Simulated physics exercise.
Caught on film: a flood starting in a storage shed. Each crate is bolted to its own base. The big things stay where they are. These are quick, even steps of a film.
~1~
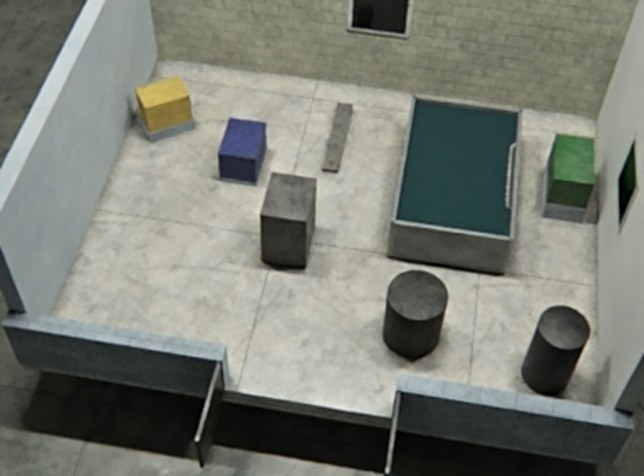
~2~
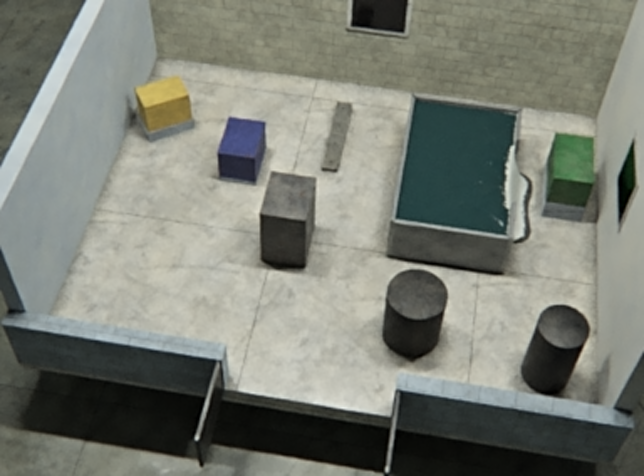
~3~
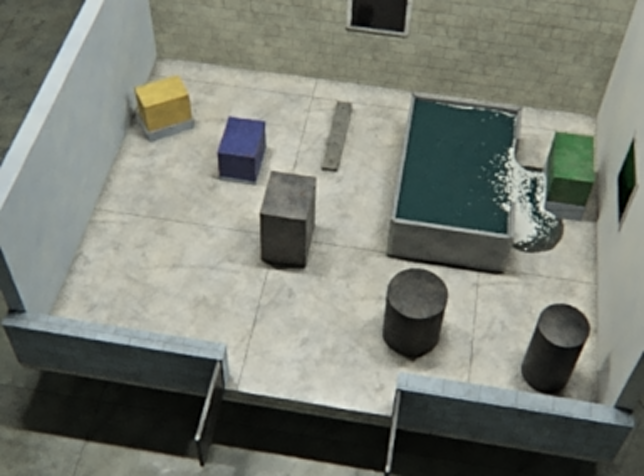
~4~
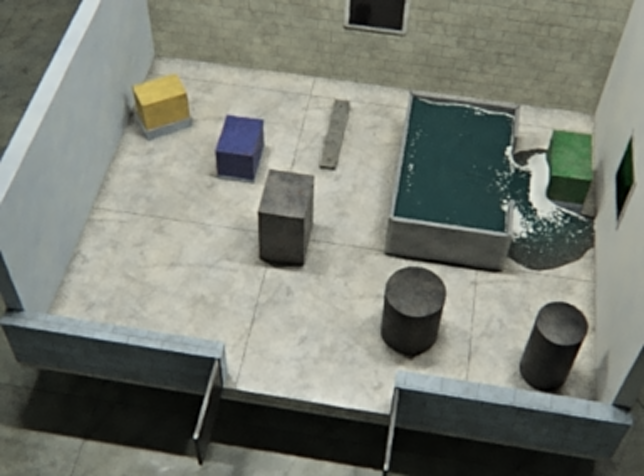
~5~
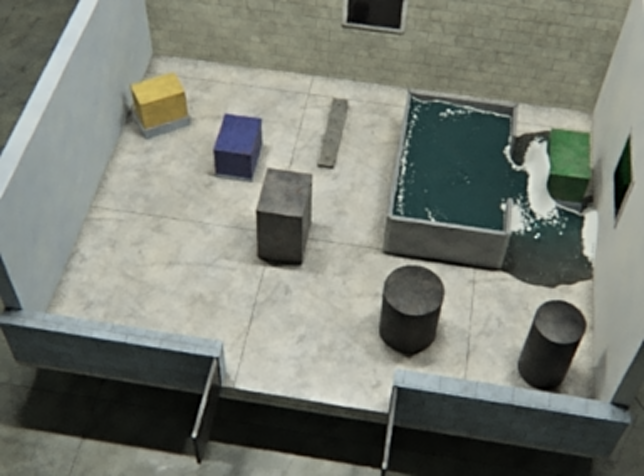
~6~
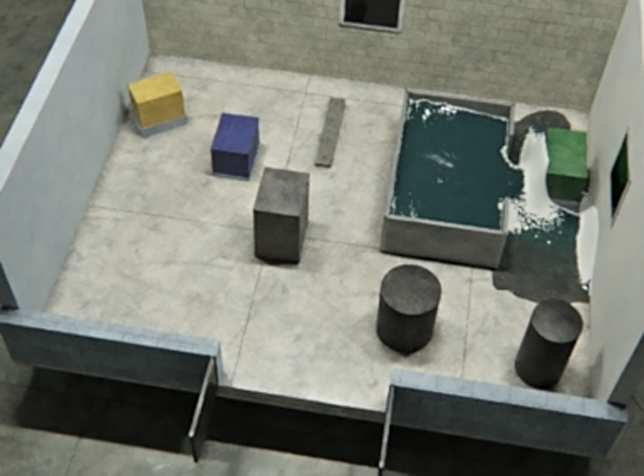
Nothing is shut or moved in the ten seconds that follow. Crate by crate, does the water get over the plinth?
One by one: The green crate is wetted; the blue crate escapes dry; the yellow crate escapes dry.
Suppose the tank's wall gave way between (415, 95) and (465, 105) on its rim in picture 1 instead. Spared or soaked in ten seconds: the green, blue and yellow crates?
Green remains dry, blue is soaked, yellow ends up wet.
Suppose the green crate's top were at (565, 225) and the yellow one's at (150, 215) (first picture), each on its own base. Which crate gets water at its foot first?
First comes the green-painted one.
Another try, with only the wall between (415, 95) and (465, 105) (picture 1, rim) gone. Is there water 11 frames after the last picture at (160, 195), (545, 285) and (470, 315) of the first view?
As listed: Dry, free of water, no water.
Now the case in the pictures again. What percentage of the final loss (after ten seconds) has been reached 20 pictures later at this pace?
Near 5 in a hundred.
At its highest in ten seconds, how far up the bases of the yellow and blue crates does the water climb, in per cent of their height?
Roughly 60 per cent, then 70 per cent.
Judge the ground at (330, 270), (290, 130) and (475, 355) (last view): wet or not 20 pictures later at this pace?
As listed: No water, not flooded, covered.
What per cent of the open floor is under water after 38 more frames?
About 80 per cent.
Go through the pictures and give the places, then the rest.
The first picture shows still water in the water tank at (459, 167).
In the second picture, the front is at (517, 239), out from the gap at (508, 193).
In the third picture, the front is at (550, 243), out from the gap at (508, 195).
In the fourth picture, the front is at (593, 238), out from the gap at (505, 193).
In the fifth picture, the front is at (591, 272), out from the gap at (504, 191).
In the sixth picture, water pours out at (501, 190) and has run to (554, 115).
A moment on, water covers 15 % of the floor; the green crate water round its plinth, the blue crate not reached, the yellow crate not reached.
Next, water covers 25 % of the floor; the green crate water round its plinth, the blue crate not reached, the yellow crate not reached.
Then, water covers 45 % of the floor; the green crate water round its plinth, the blue crate not reached, the yellow crate not reached.
Later, water covers 80 % of the floor; the green crate water round its plinth, the blue crate water round its plinth, the yellow crate water round its plinth.
In the end, water covers 95 % of the floor; the green crate was topped, the blue crate stayed above the water, the yellow crate stayed above the water.
